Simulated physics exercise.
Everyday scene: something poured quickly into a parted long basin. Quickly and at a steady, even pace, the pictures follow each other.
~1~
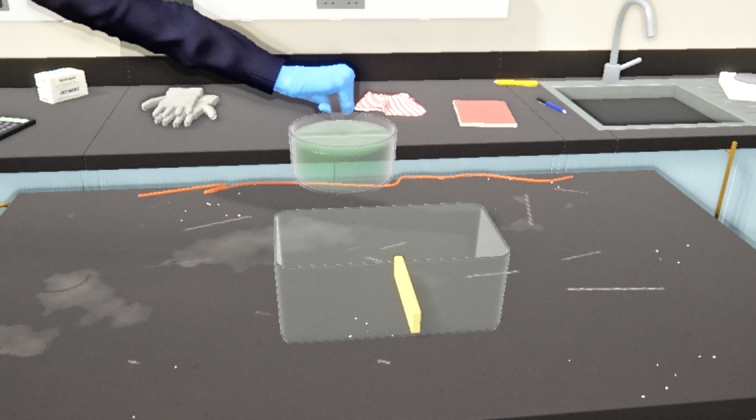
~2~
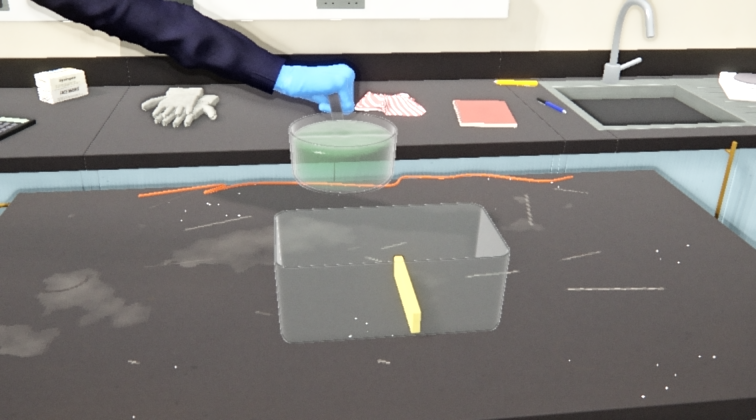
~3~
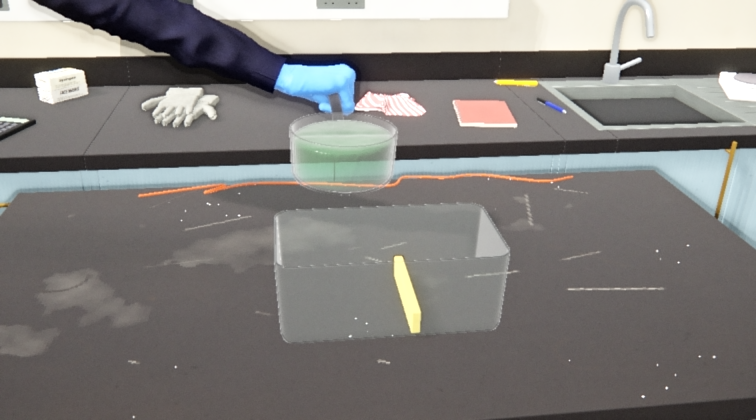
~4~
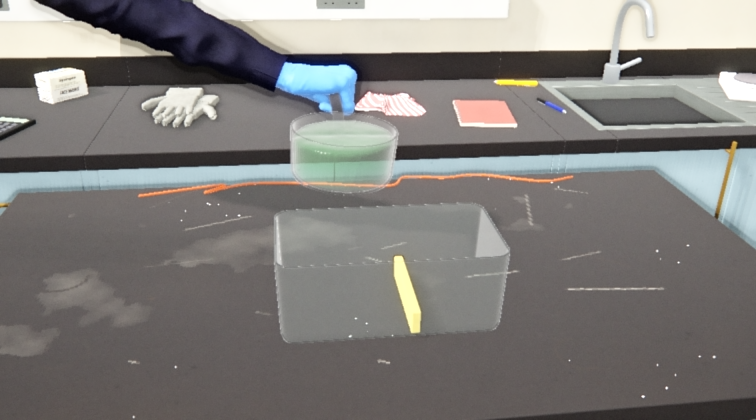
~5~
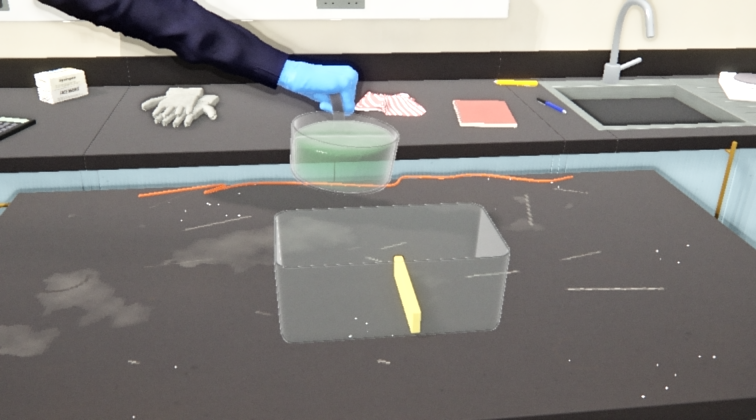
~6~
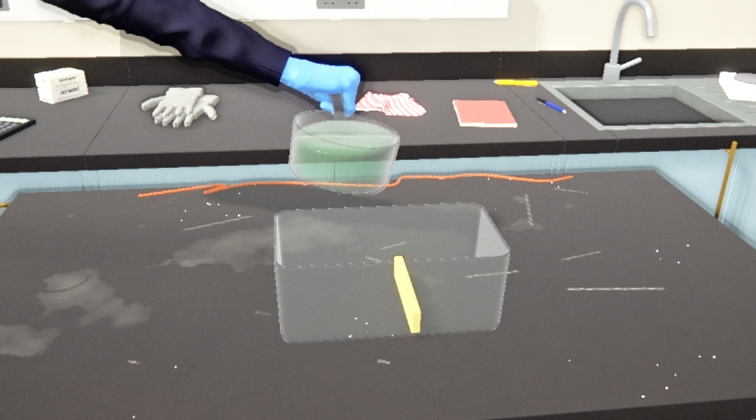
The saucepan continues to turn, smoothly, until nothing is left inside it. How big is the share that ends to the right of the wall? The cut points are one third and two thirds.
High range.
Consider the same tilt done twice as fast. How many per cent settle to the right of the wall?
About 65 per cent.
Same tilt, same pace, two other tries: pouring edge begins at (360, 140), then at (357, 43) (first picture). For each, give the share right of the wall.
It comes to 45 % the first time and 60 % the second.
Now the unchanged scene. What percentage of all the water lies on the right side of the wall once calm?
Close to 75 in a hundred.
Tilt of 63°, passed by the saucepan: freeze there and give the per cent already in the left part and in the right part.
0 percent or so left, 15 percent or so right.
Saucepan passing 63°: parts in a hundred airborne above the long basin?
Share: Approx. 30 %.
A moment on, the saucepan is tipped part way and 56 per cent is still to pour, 1 is left of the wall and 13 right of it.
Next, the saucepan is tipped on its side and 11 per cent is still to pour, 8 is left of the wall and 73 right of it.
Then the saucepan is tipped on its side and 1 per cent is still to pour, 19 is left of the wall and 79 right of it.
Later the saucepan is tipped on its side and 0 per cent is still to pour, 22 is left of the wall and 78 right of it.
At rest 22 per cent lies left of the wall, 77 right of it and 1 outside.
